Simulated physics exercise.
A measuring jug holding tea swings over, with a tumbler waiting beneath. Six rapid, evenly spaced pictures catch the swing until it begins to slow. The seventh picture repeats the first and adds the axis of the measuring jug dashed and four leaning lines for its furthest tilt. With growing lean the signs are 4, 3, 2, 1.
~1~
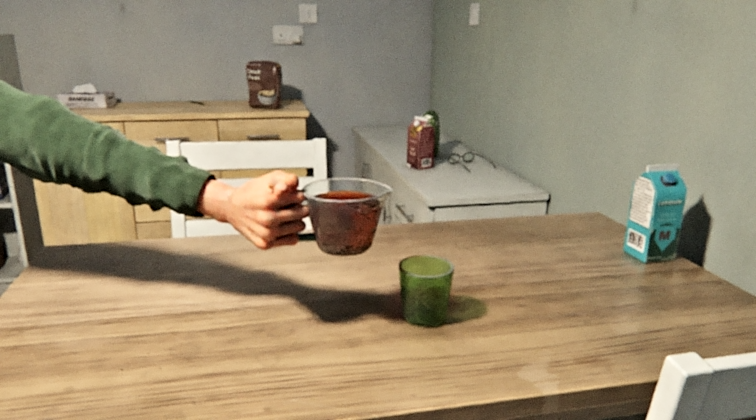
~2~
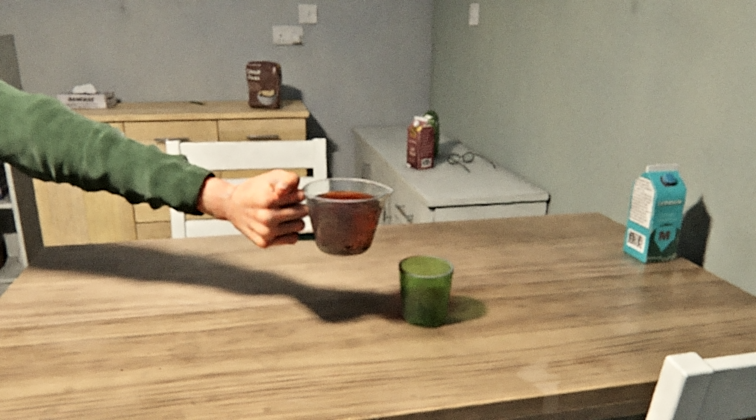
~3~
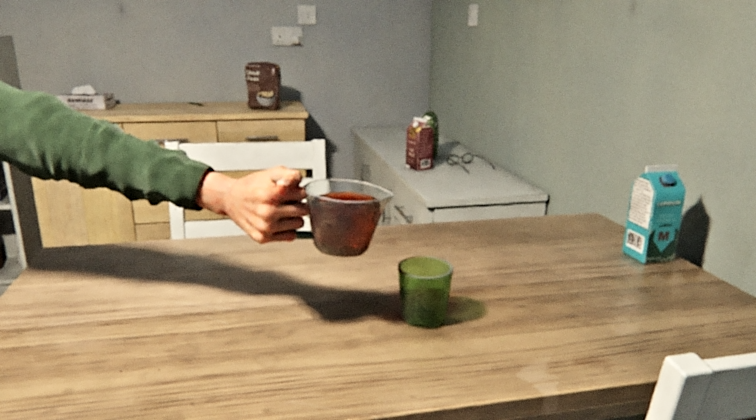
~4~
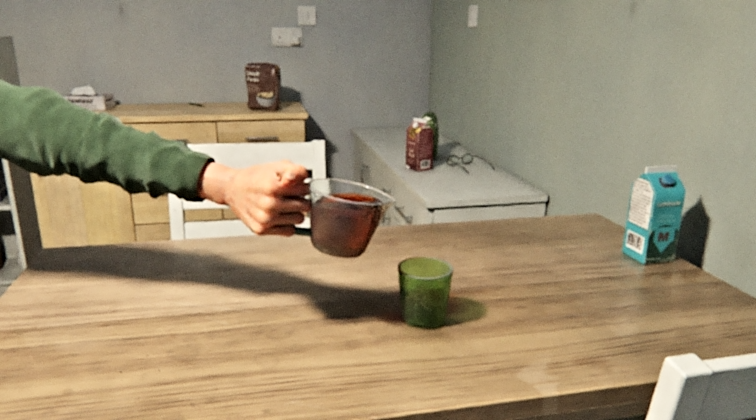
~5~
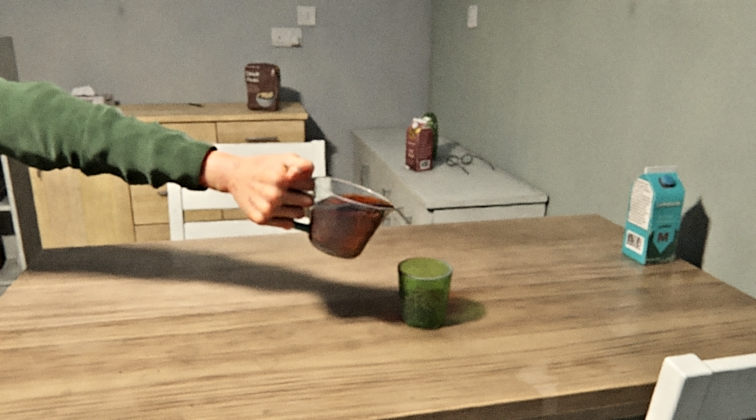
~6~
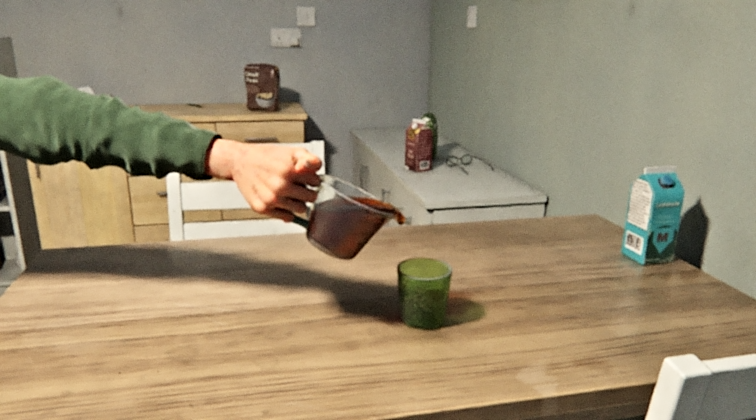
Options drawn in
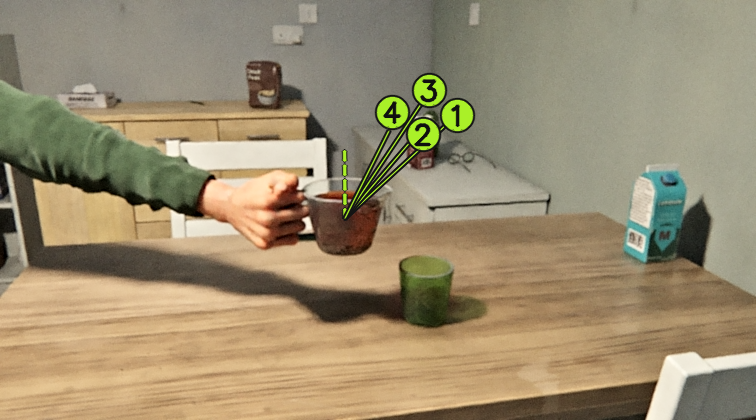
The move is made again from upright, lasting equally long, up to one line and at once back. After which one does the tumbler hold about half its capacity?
Use line 2.
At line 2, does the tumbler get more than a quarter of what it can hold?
Yes, clearly.
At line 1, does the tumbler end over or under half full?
Over.
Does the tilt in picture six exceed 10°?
Yes, it does.
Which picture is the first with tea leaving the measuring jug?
Picture 6.
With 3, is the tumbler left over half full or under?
Under half.
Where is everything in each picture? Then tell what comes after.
In the first picture, upright, lip at (391, 189); rim of the tumbler round (426, 265); nothing has left yet.
In the second picture, upright, lip at (391, 190); nothing has left yet.
In the third picture, tipped about 5°, lip at (392, 194); nothing has left yet.
In the fourth picture, tipped about 12°, lip at (394, 200); nothing has left yet.
In the fifth picture, tipped about 19°, lip at (395, 207); nothing has left yet.
In the sixth picture, tipped about 27°, lip at (396, 214); tea is over the lip, down to (399, 221).
In lime, 1 at (444, 126); 2 at (408, 143); 3 at (420, 105); 4 at (388, 130).
For line 1, the tumbler ends with about 67 % of what it can hold.
For line 2, the tumbler ends with about 49 % of what it can hold.
For line 3, the tumbler ends with about 32 % of what it can hold.
For line 4, the tumbler ends with about 16 % of what it can hold.
